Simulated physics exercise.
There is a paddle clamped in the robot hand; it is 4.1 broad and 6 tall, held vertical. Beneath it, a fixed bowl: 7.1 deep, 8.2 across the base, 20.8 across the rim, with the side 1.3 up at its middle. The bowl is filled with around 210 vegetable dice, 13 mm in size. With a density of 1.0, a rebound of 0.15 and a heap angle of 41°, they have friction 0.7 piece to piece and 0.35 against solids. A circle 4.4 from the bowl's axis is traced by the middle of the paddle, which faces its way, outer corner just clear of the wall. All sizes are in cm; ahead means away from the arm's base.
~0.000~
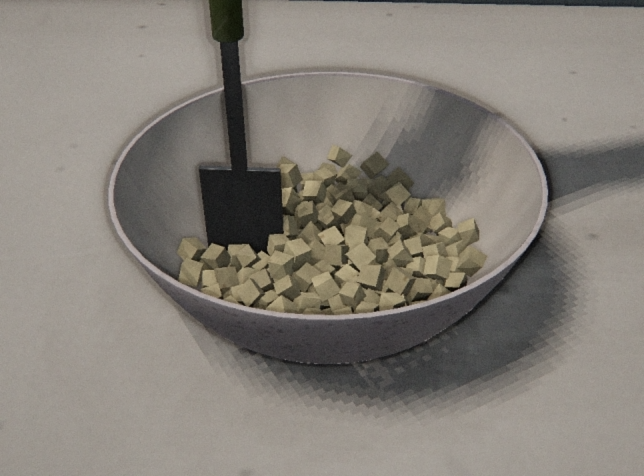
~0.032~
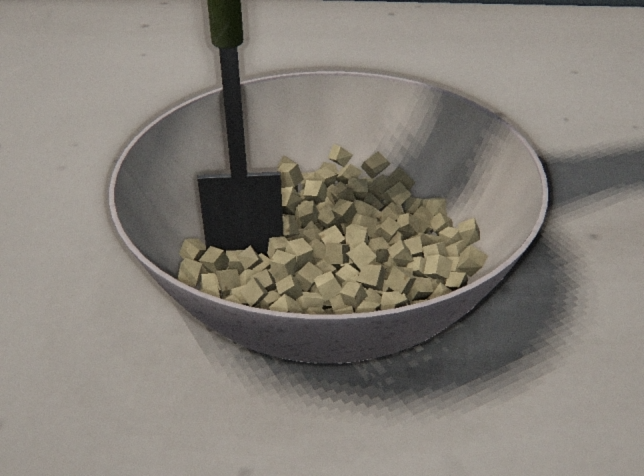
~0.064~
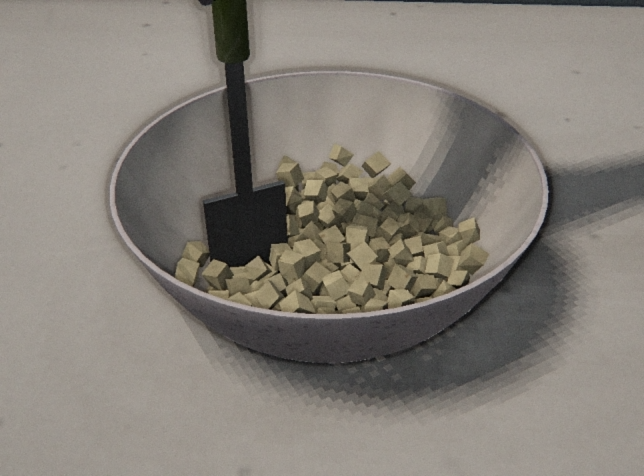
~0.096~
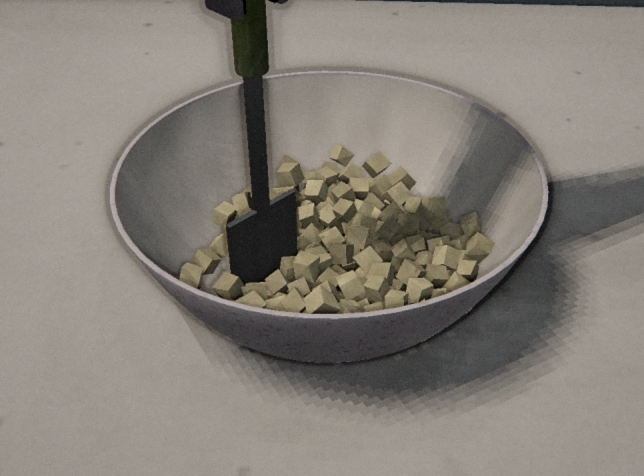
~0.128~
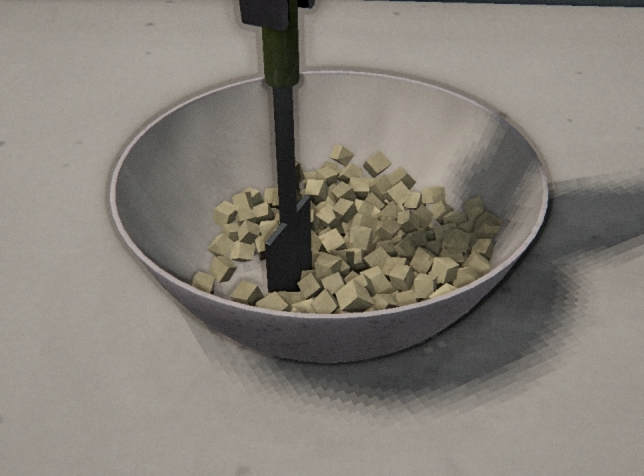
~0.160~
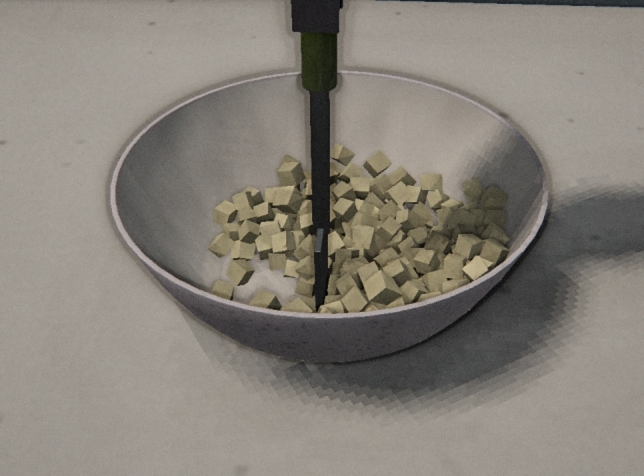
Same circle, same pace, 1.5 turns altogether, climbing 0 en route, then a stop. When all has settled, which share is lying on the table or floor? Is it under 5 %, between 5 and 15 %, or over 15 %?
Between 5 and 15 %.
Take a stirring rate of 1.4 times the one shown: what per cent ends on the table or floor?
Some 20 in a hundred.
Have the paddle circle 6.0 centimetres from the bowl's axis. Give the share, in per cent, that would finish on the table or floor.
That would come to roughly 20 percent.
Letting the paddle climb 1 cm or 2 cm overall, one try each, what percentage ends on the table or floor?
Some 5 and 5 per cent.
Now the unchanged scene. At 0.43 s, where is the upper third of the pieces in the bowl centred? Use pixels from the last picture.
I'd point to somewhere close to (302, 120).
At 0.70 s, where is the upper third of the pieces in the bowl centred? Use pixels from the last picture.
In the last picture it sits around (341, 298).
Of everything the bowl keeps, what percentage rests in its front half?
Roughly 35 per cent.
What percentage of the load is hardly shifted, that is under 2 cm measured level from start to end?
Roughly 5 percent.
After 0.43 s, 265° round, highest piece 8 above the table; 205 in the bowl, 6 on the table or floor, 2 in flight or on the tool.
After 0.70 s, 80° round, highest piece 7 above the table; 195 in the bowl, 16 on the table or floor, 2 in flight or on the tool.
After 1.03 s, 180° round, highest piece 7 above the table; 192 in the bowl, 20 on the table or floor, 1 in flight or on the tool.
After 1.73 s, 180° round, highest piece 7 above the table; 192 in the bowl, 21 on the table or floor.
At rest, 192 in the bowl, 21 on the table or floor. That is 10 % on the table or floor.
